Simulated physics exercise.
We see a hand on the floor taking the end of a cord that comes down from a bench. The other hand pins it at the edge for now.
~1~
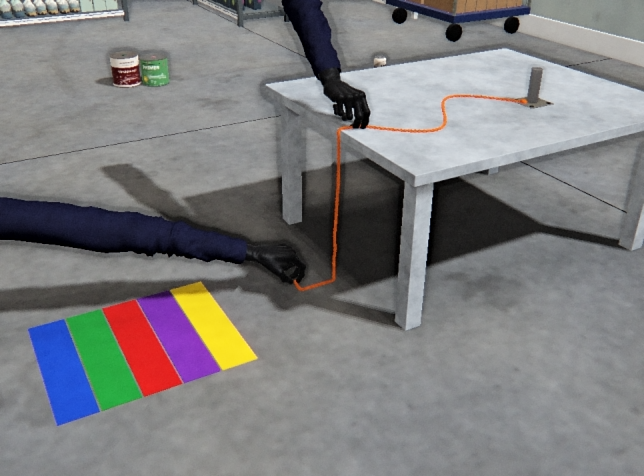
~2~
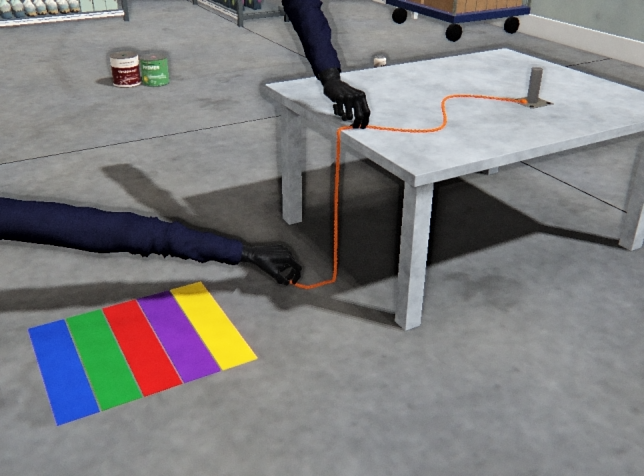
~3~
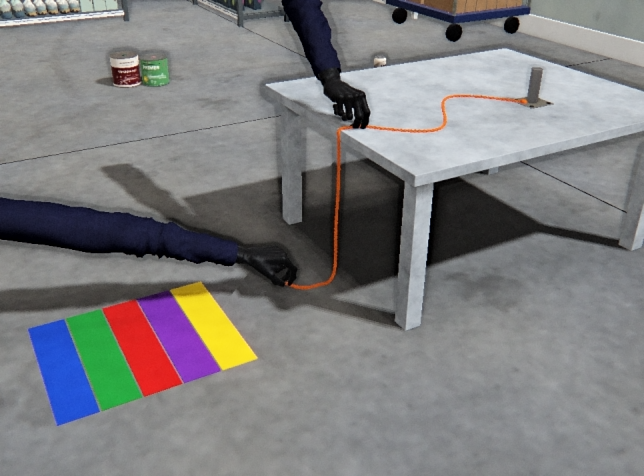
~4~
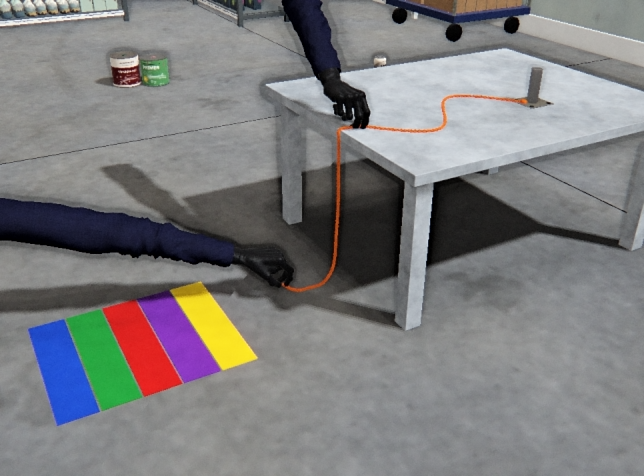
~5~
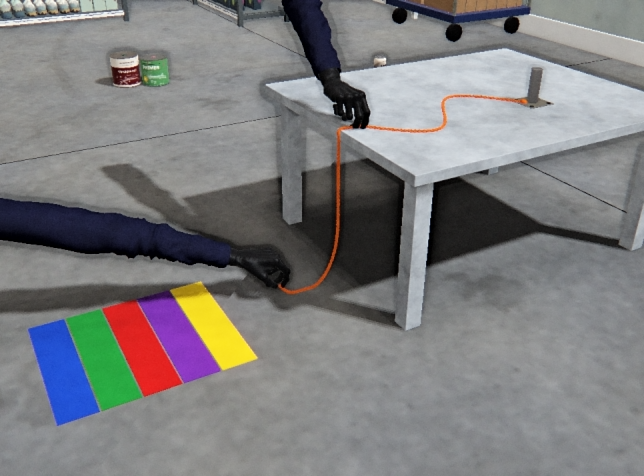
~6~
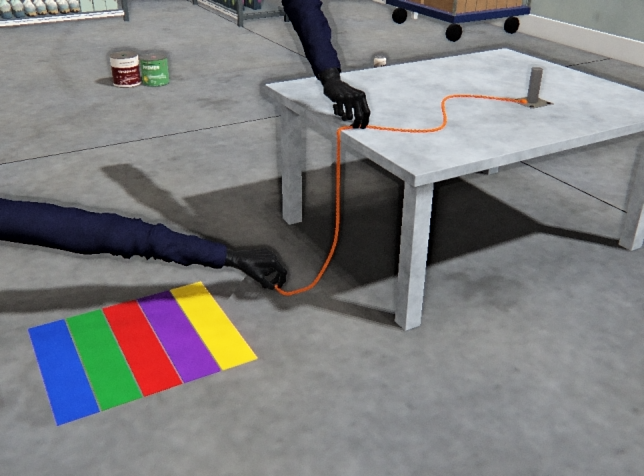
A gloved hand slowly pulls an orange cord's end left while another pins it above.
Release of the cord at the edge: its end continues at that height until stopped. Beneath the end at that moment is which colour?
Beneath it is green.
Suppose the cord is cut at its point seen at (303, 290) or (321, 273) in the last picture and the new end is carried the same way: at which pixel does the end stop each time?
Case by case: Roughly (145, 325), then roughly (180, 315).
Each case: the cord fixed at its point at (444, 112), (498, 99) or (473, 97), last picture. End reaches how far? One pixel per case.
In order: (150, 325), then (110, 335), then (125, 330).
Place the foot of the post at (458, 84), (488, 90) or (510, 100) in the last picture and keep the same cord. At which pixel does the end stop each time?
Taking the tries in turn, you get (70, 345), (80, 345) and (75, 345).
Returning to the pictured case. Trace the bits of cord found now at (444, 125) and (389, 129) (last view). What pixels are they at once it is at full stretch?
Result - first point (380, 125), second point (324, 150).
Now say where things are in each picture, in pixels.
In the first frame, end (295, 281); yellow (229, 348); purple (193, 360); red (154, 372); green (115, 385); blue (72, 399).
In the second frame, end (291, 282); cord through (488, 98) (443, 106) (431, 131) (352, 127) (336, 197) (336, 263).
In the third frame, end (286, 283).
In the fourth frame, end (283, 284); cord through (488, 98) (443, 106) (431, 131) (352, 127) (338, 196) (334, 263).
In the fifth frame, end (279, 285).
In the sixth frame, end (276, 286); cord through (488, 98) (443, 106) (431, 131) (352, 127) (338, 196) (327, 263).
Soon after, end near (158, 321); over purple.
Then, end near (120, 332); over red.
At full stretch, end near (97, 338); over green. The green one.
